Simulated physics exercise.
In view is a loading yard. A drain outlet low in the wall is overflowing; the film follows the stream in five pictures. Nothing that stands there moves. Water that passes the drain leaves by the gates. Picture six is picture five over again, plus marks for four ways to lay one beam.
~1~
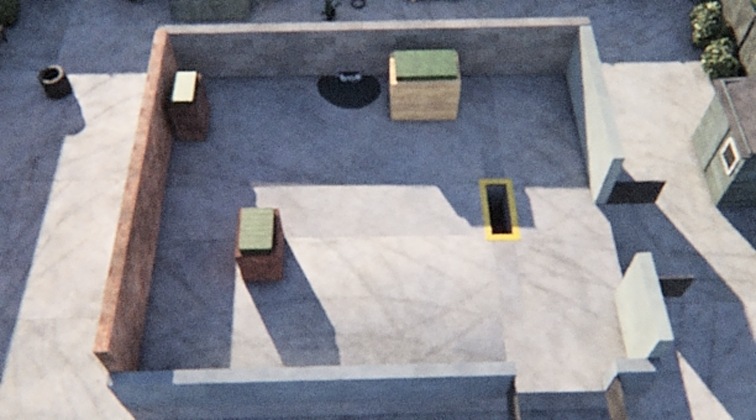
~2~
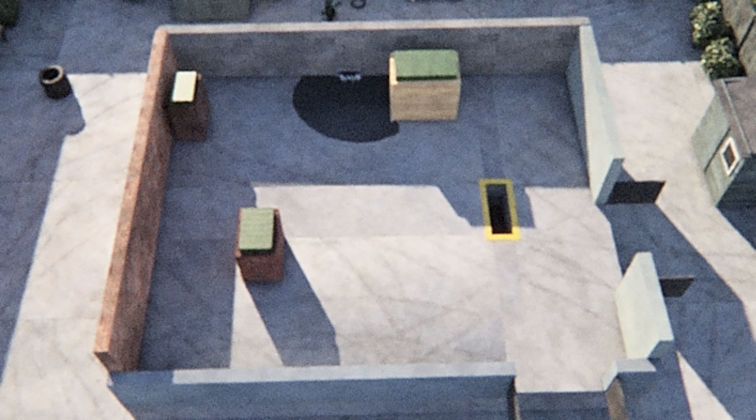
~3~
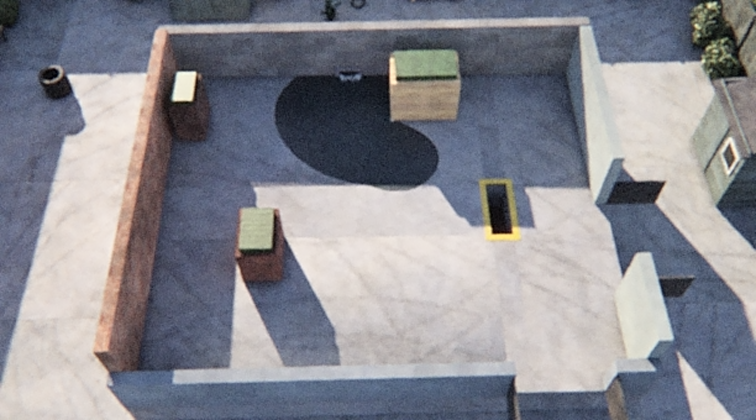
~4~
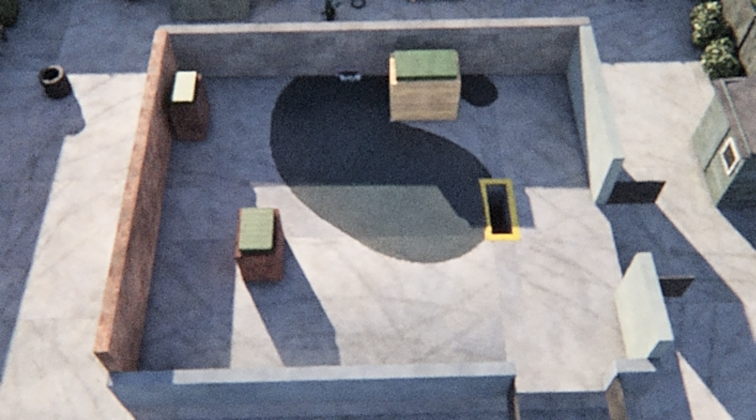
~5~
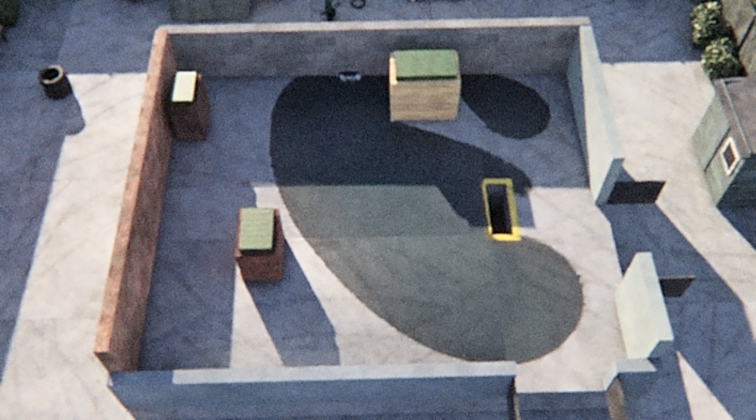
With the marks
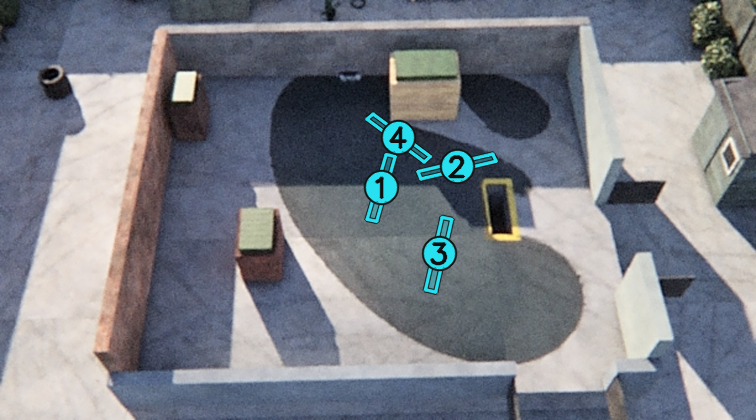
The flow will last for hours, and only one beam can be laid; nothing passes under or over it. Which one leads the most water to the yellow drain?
Take 3.
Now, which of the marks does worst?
That is position 2.
On the marked copy, 1 from (371, 220) to (390, 155); 2 from (419, 175) to (494, 157); 3 from (430, 290) to (446, 218); 4 from (370, 116) to (427, 159).
For position 1, about 18 % of the stream runs into the yellow drain, about 82 % out by the gates.
For position 2, about 9 % of the stream runs into the yellow drain, about 91 % out by the gates.
For position 3, about 28 % of the stream runs into the yellow drain, about 71 % out by the gates.
For position 4, about 16 % of the stream runs into the yellow drain, about 84 % out by the gates.
